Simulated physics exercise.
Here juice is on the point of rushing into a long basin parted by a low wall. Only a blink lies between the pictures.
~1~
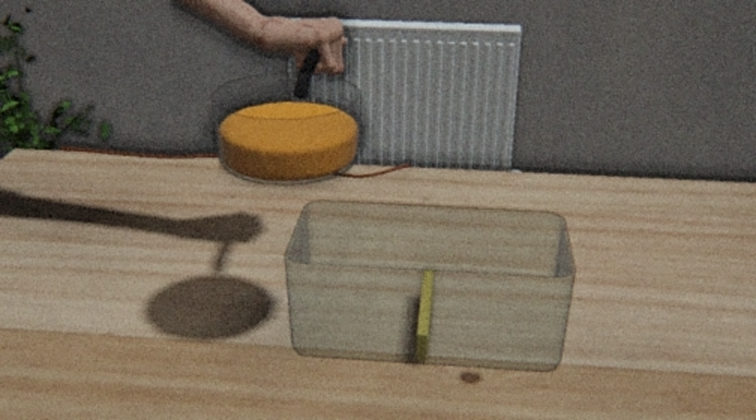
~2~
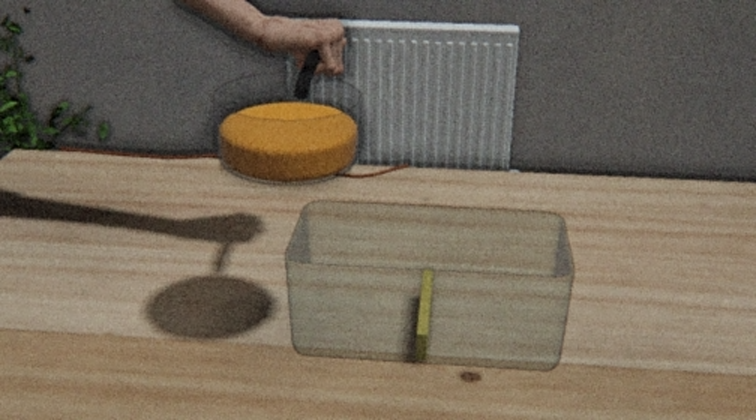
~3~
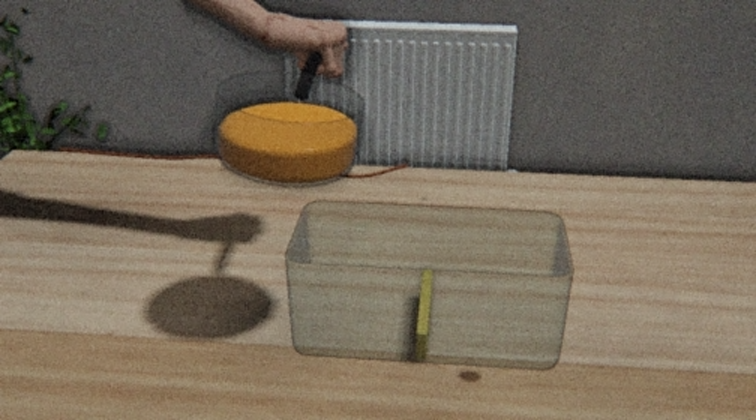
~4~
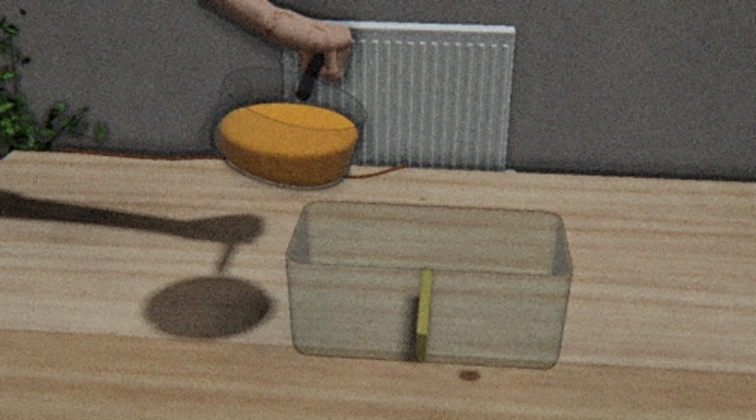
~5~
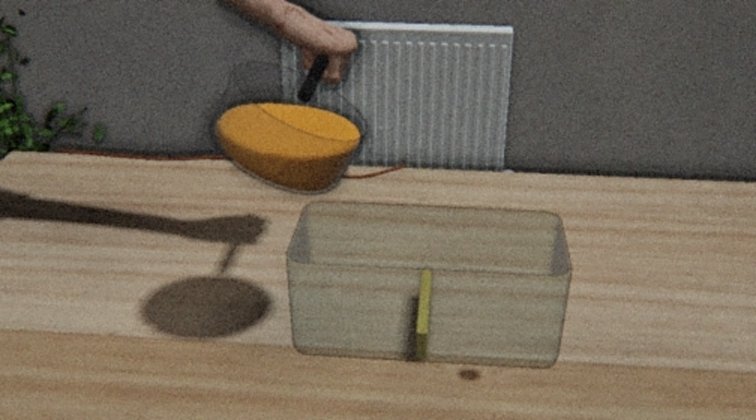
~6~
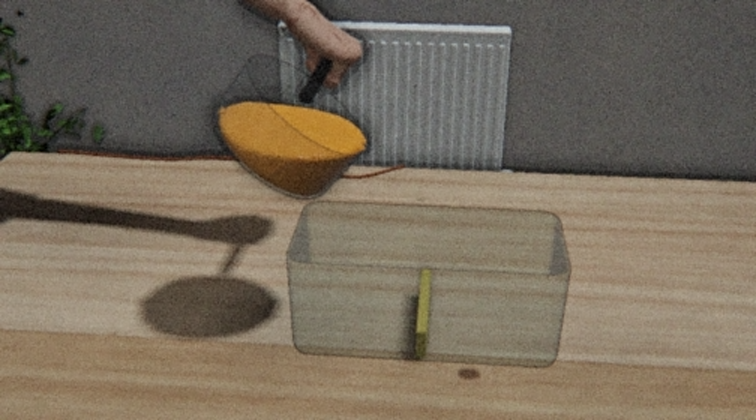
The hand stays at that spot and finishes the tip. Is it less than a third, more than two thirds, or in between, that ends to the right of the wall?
Once it settles, the part right of the wall is below a third, I'd say.
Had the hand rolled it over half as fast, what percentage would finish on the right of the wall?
It comes to 15 per cent or so.
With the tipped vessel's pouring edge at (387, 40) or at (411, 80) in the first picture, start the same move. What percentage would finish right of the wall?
First about 50, then 65 per cent.
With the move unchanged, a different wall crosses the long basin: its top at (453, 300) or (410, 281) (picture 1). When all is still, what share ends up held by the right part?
It works out to around 10 per cent for the first and around 15 per cent for the second.
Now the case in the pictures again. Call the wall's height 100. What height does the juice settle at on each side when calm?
On the left roughly 80, on the right roughly 10.
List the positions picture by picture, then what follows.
In the first picture, tilt 0°; pouring edge (360, 99); surface from (222, 120) to (357, 126); the long basin's rim runs from (296, 231) to (569, 245); the wall's top is at (426, 301).
In the second picture, tilt 2°; pouring edge (360, 102); surface from (222, 120) to (357, 127).
In the third picture, tilt 7°; pouring edge (363, 109); surface from (223, 119) to (358, 128).
In the fourth picture, tilt 15°; pouring edge (365, 120); surface from (222, 118) to (359, 131).
In the fifth picture, tilt 25°; pouring edge (365, 134); surface from (220, 115) to (361, 134).
In the sixth picture, tilt 38°; pouring edge (363, 149); surface from (220, 108) to (359, 136); 1 per cent is over the edge.
A moment on, the tilt is 93° and 27 per cent is still to pour, 36 is left of the wall and 0 right of it.
Next, the tilt is 100° and 9 per cent is still to pour, 78 is left of the wall and 4 right of it.
Then the tilt is 100° and 1 per cent is still to pour, 84 is left of the wall and 9 right of it.
Later the tilt is 100° and 0 per cent is still to pour, 84 is left of the wall and 12 right of it.
In the end 85 per cent lies left of the wall, 12 right of it and 3 outside.
